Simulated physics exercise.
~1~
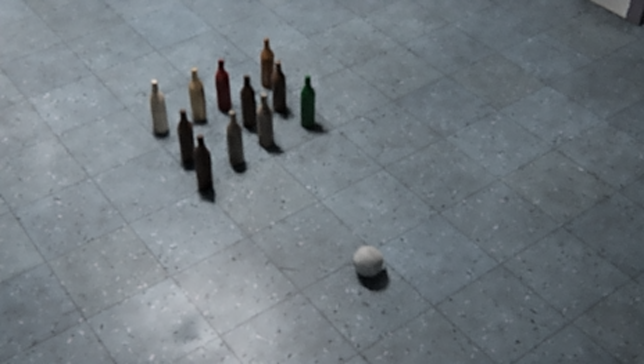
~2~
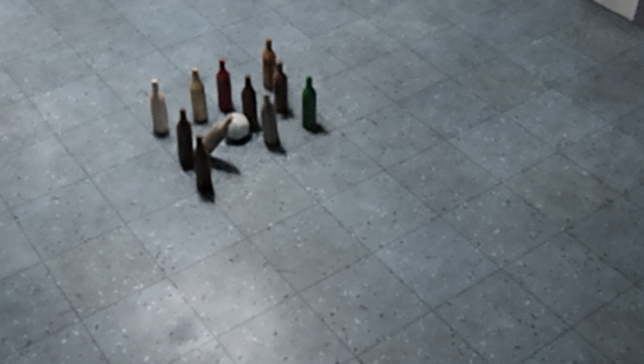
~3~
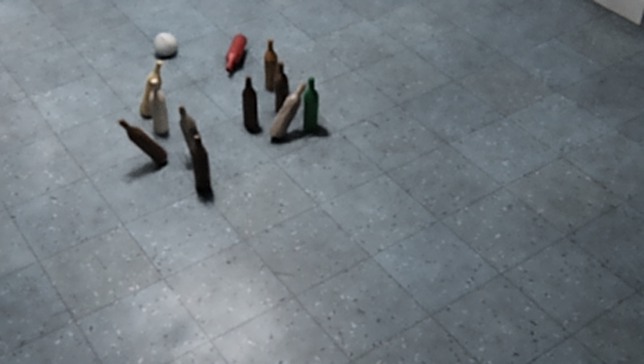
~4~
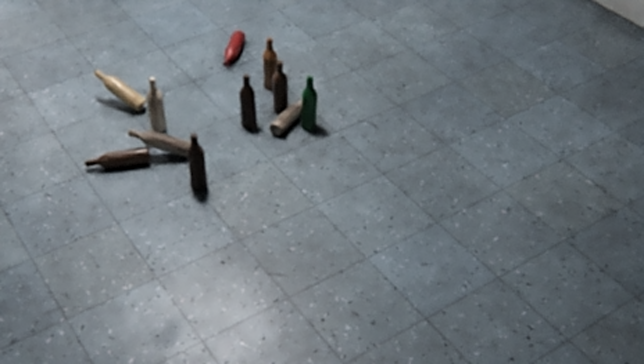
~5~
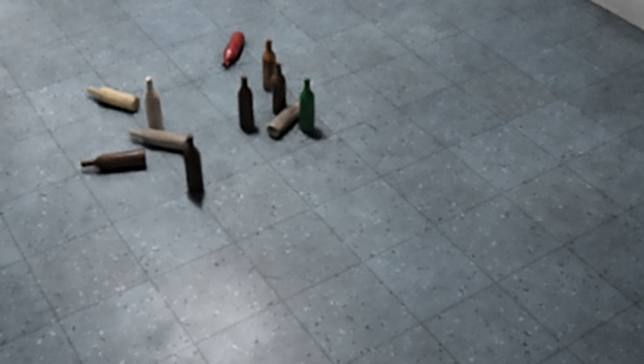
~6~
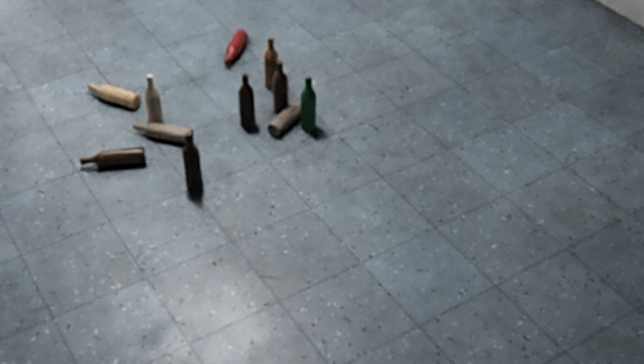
A pale ball rolled up and to the left into a cluster of standing bottle-shaped skittles, toppling the red one and several others before passing out of sight, leaving the green one upright among those still standing on the grey tiled floor.
